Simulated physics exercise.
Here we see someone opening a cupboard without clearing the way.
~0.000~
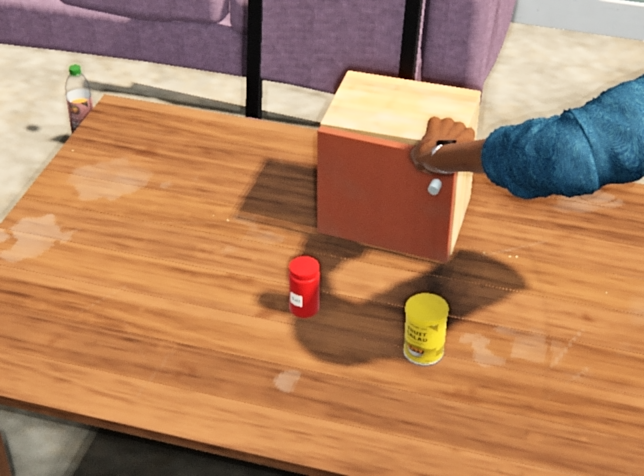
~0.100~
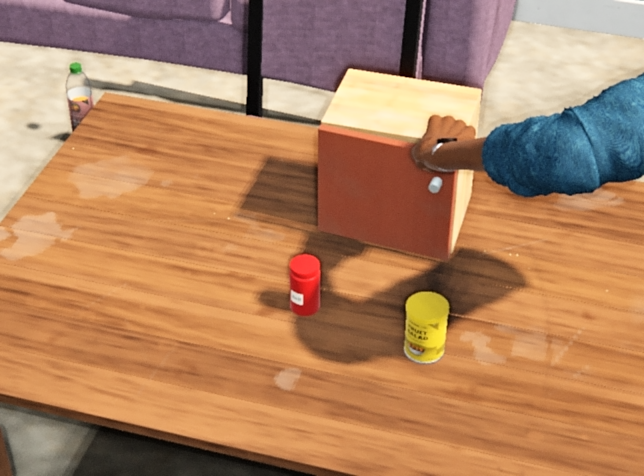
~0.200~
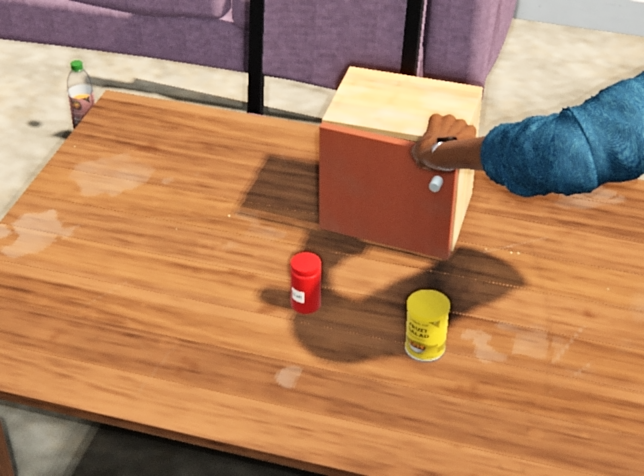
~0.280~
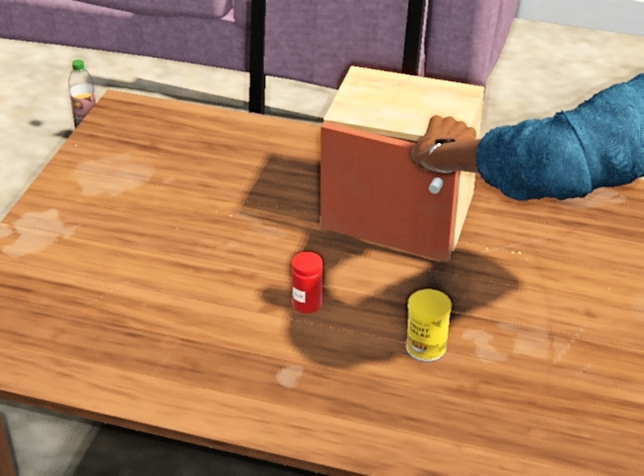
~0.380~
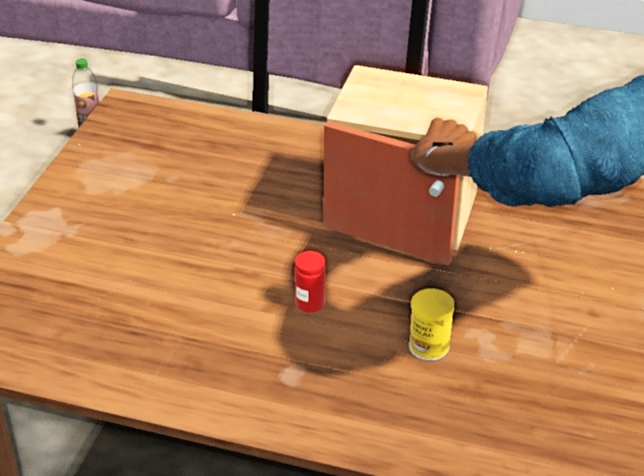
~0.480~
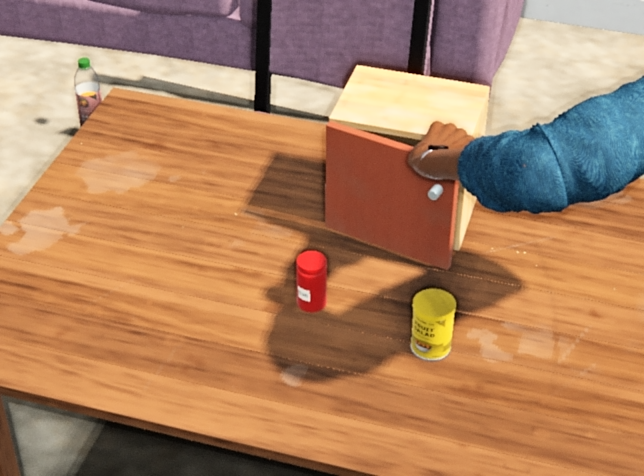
The footage shows a hand in a blue sleeve gripping the reddish door of a small wooden cupboard on a table, then pulling it slightly open, while a red shaker and a yellow tin stand in front.
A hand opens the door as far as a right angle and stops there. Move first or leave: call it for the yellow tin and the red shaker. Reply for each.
Call: Yellow tin - leave; red shaker - move first.
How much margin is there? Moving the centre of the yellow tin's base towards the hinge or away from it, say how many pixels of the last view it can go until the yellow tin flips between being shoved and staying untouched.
Raise it by roughly 36 pixels.
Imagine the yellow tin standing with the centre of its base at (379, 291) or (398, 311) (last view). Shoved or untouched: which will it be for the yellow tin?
Taking the two spots in the order given, the yellow tin takes a hit and then takes a hit.
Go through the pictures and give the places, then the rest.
Door 4° open; yellow tin (425, 330); red shaker (304, 287); door (382, 199), in the first frame.
Door 4° open; red shaker (305, 286); door (383, 197), in the second frame.
Door 5° open; yellow tin (427, 326); door (384, 195), in the third frame.
Door 6° open; red shaker (307, 283); door (385, 196), in the fourth frame.
Door 9° open; yellow tin (431, 325); door (387, 197), in the fifth frame.
Door 13° open; yellow tin (432, 325); red shaker (312, 282); door (386, 199), in the sixth frame.
By 2.08 s, door 61° open; yellow tin at rest near (432, 325); red shaker at rest near (312, 282).
By 2.82 s, door 84° open; yellow tin at rest near (432, 325); red shaker shifted about its own width near (290, 280).
When it is over (4.0 s), the yellow tin stays untouched, near (432, 325); the red shaker gets shoved, near (277, 279).
